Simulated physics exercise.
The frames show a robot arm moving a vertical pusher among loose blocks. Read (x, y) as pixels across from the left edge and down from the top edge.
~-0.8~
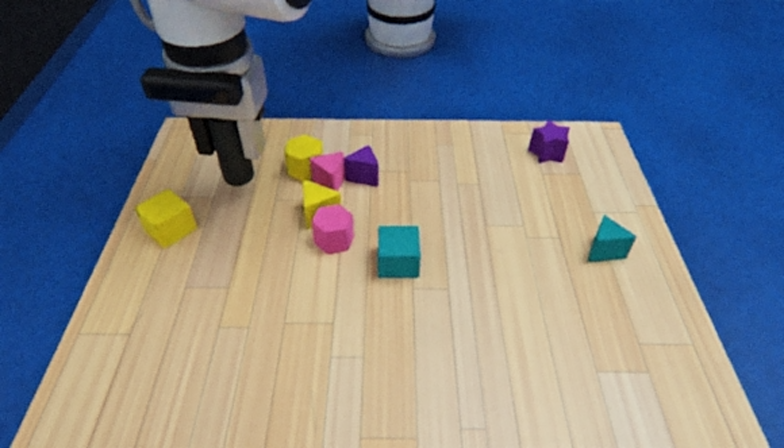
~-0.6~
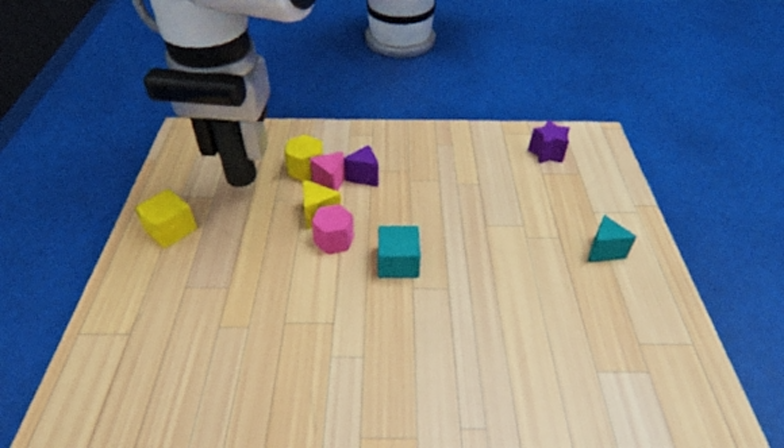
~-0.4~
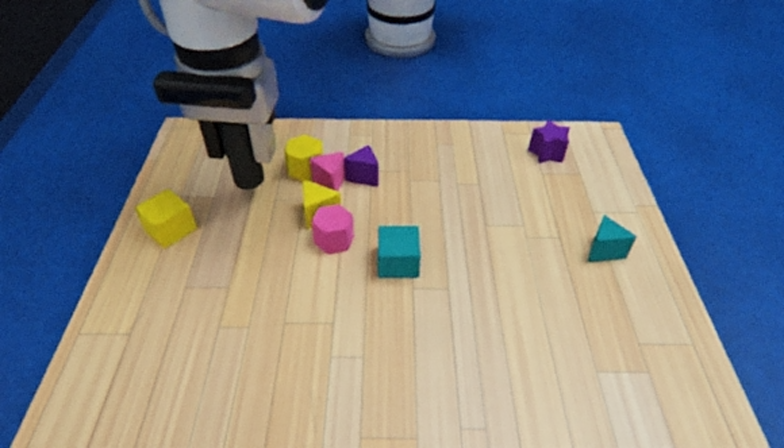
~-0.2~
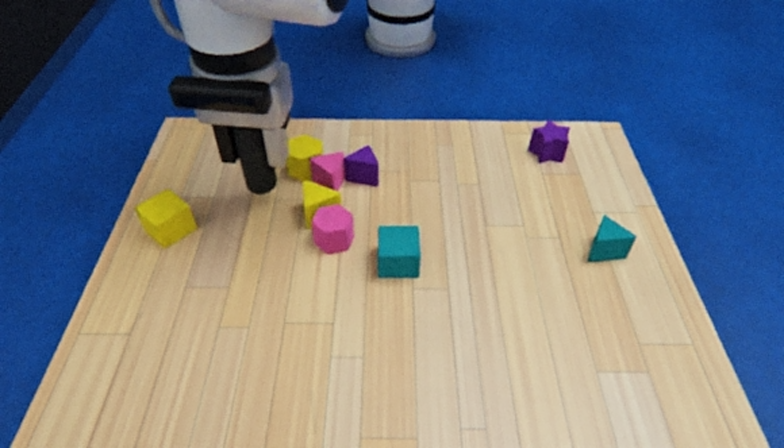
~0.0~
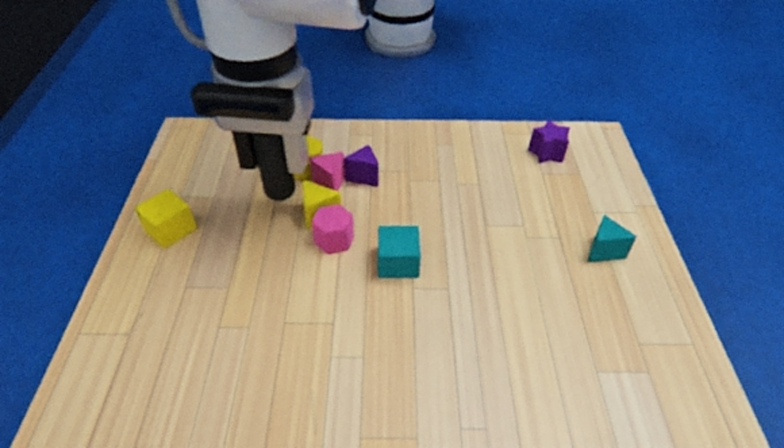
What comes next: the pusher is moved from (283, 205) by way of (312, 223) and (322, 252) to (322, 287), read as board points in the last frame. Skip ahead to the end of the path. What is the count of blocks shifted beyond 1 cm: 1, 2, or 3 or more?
I expect two blocks to be moved by more than 1 cm.
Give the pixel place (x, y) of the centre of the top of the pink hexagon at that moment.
I think it will end close to (358, 247).
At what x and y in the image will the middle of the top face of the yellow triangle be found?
It will end up at (346, 197).
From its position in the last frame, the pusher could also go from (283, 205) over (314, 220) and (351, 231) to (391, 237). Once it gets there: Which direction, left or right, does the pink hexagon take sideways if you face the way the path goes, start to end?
It goes toward the right-hand side.
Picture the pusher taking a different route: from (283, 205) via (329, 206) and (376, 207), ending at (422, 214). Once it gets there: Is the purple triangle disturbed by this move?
Stays where it is.
On the path given first. One third of the way, pusher at (311, 209); yellow triangle at (342, 195), turned 20° clockwise; pink hexagon at (334, 219).
Two thirds of the way, pusher at (321, 239); yellow triangle at (346, 197); pink hexagon at (355, 240), turned 35° anticlockwise.
At the end, pusher at (321, 273); yellow hexagon not moved; yellow triangle at (346, 197); pink hexagon at (358, 247), turned 75° anticlockwise.
